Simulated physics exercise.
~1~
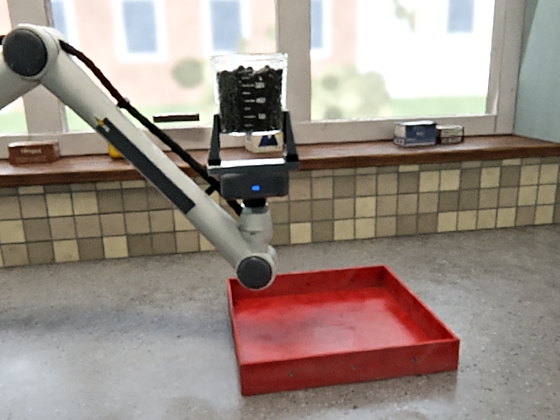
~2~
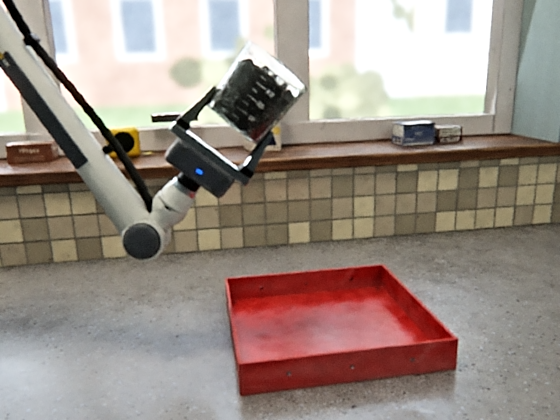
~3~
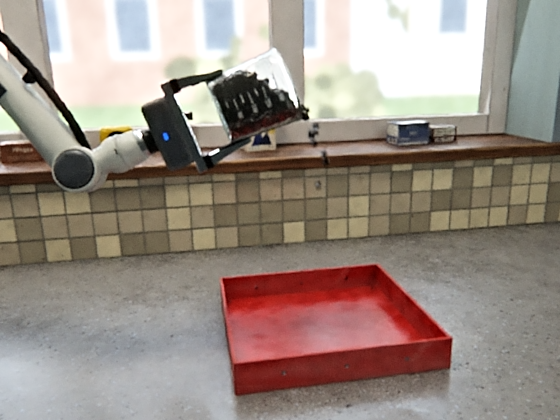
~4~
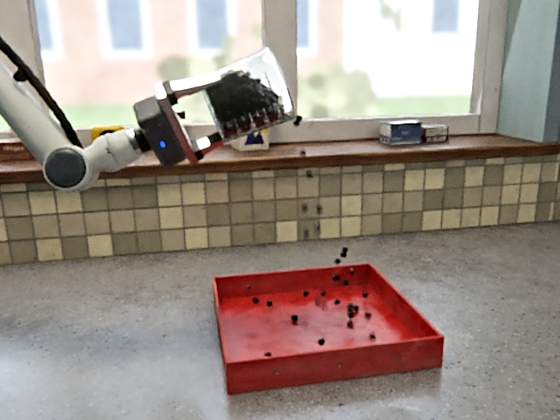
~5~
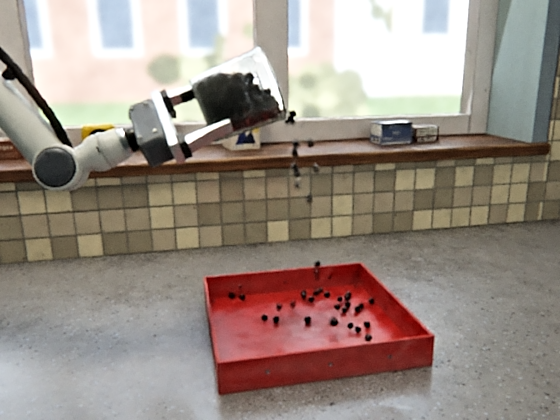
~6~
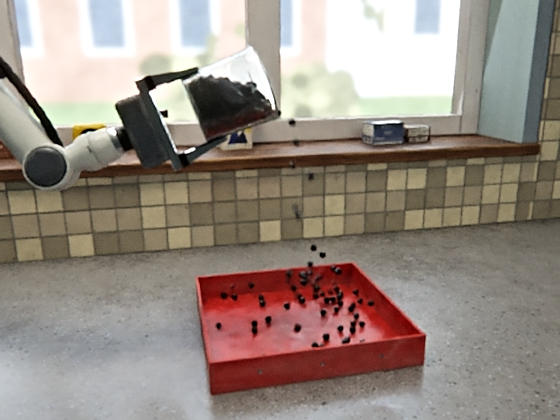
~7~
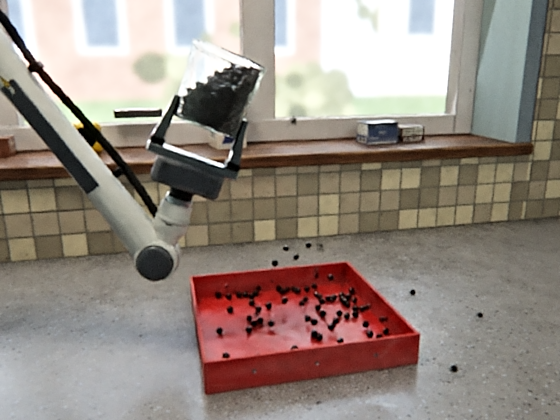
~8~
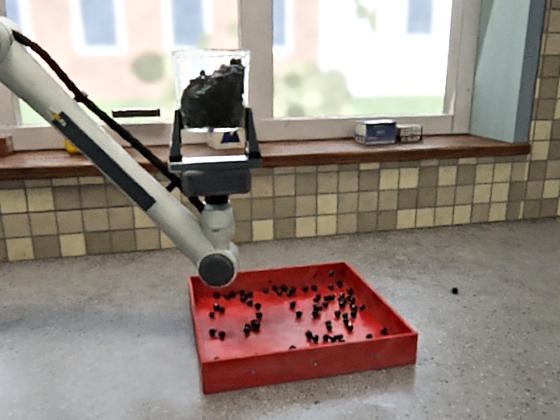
In the video, a robotic arm tips a clear beaker of small black beads over a red tray on a gray counter, spilling some into it, then turns the beaker upright, still mostly full, with a few beads landing outside the tray.
